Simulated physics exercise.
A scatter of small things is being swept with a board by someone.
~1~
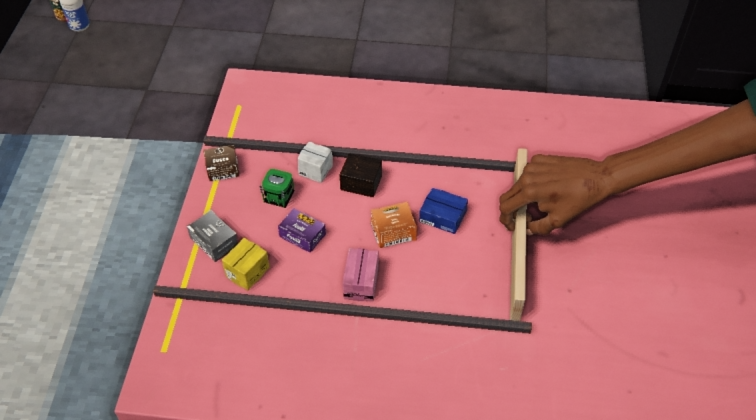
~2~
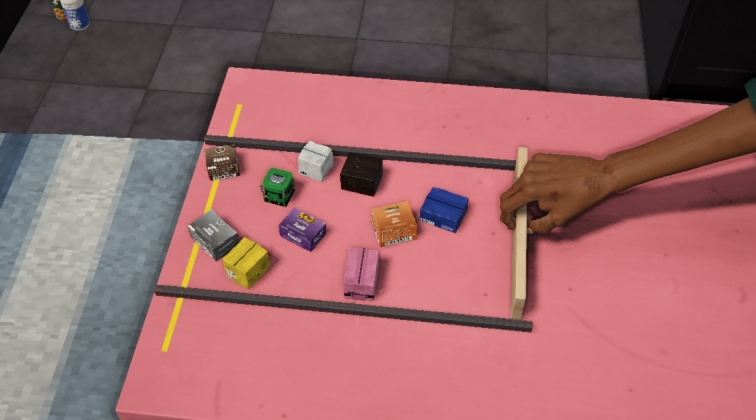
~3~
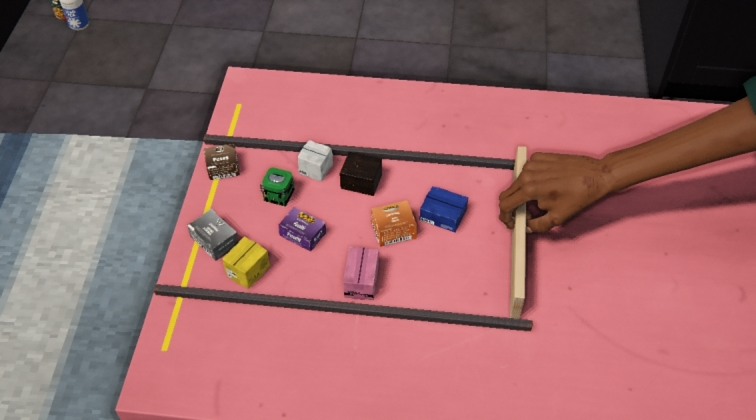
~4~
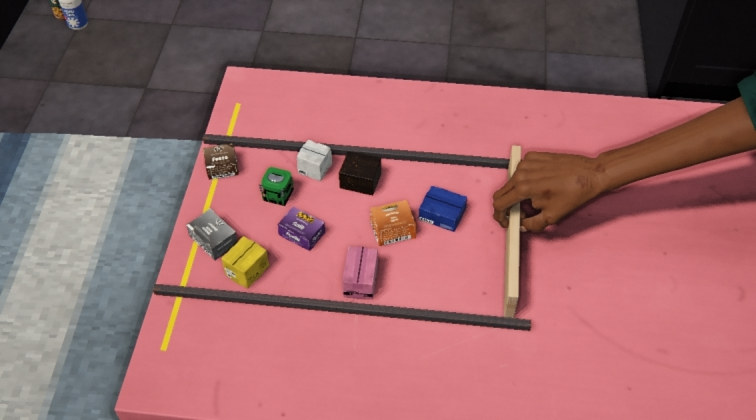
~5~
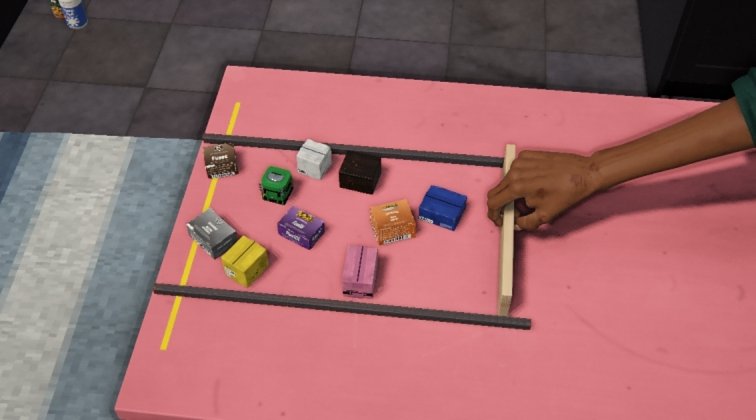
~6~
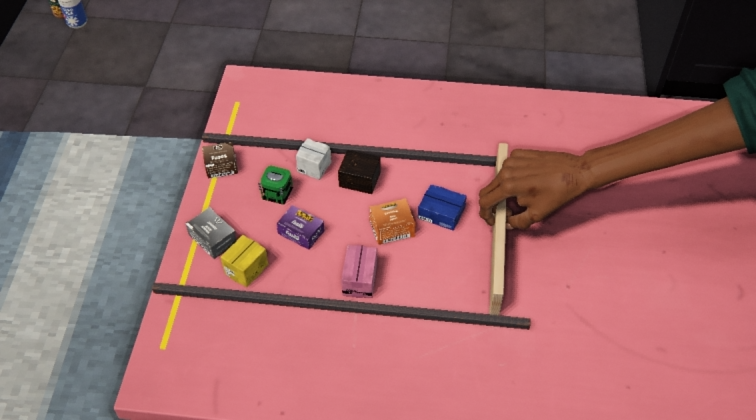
On a pink tabletop, ten small coloured boxes lie scattered between two dark rails, a few near a yellow line at the left. A hand grips a wooden board at the right, at first barely moving, then slides it slightly left toward the blue box, while the boxes stay practically still.
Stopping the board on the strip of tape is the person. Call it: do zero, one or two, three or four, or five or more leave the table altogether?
Five or more.
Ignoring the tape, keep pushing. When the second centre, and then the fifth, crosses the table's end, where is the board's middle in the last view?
At (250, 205) for the second, at (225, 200) for the fifth.
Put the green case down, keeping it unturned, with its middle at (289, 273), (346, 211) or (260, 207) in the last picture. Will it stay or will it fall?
One after another, it fails to stay; fails to stay; fails to stay.
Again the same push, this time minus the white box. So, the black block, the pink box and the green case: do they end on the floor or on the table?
The black block remains - the pink box remains - the green case ends up below.
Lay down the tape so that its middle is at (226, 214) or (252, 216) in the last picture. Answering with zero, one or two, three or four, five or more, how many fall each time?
The first spot gives 3 or 4 and the second gives one to two.
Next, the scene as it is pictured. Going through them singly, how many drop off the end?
It comes to 6.
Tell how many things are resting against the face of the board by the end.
Well, it touches 4.
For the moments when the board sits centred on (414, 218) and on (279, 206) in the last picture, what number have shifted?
Moved so far: 2, then 10.
Soon after, none off yet; brown box at rest near (220, 160); grey box at rest near (212, 233); yellow box at rest near (245, 261).
After that, none off yet; brown box at rest near (218, 161); grey box displaced a little near (197, 237); yellow box displaced a little near (231, 262).
In the end, the number that fall off is five or more; gone, purple box, white box, green case, yellow box, grey box and brown box.
